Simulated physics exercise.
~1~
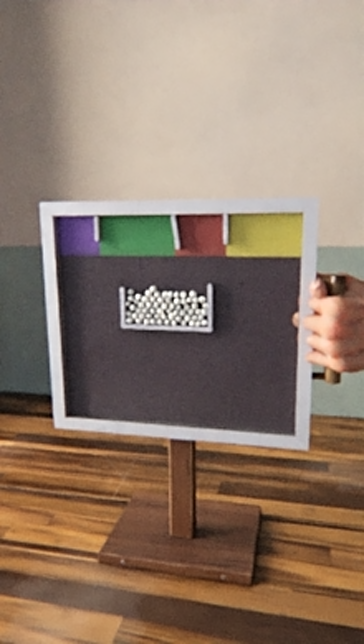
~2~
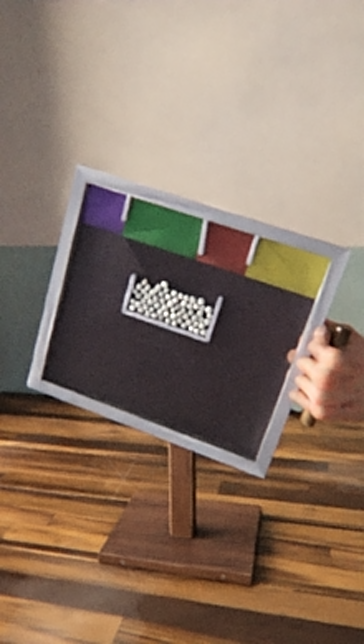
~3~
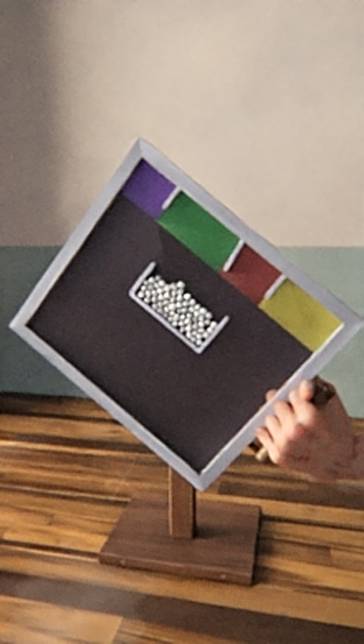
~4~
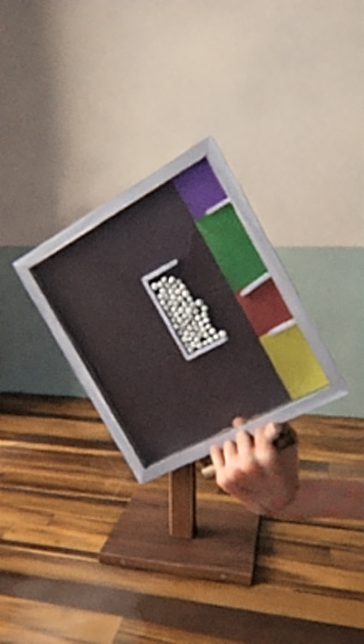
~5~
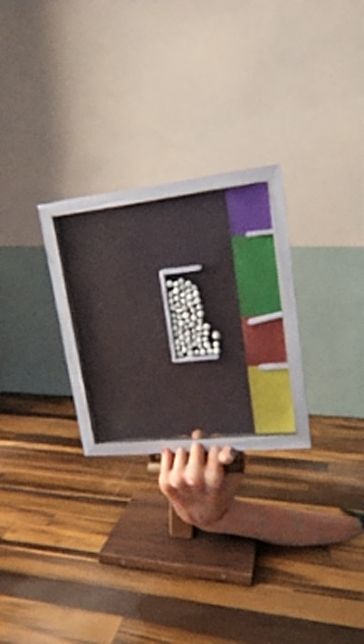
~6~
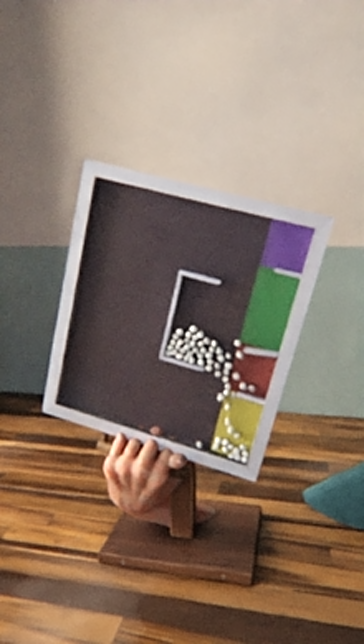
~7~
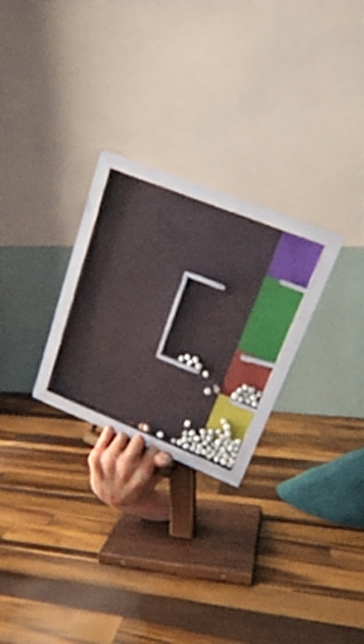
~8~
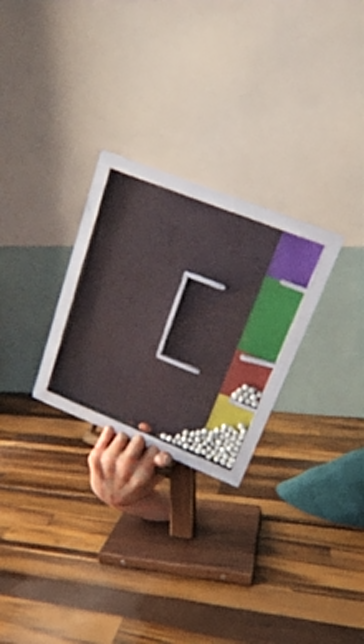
In this clip, a hand turns a framed board on a wooden stand clockwise past a quarter turn, and small white pellets spill from its central tray toward four coloured pockets. Most settle in and beside the yellow pocket, some rest in red, and green and purple stay empty.
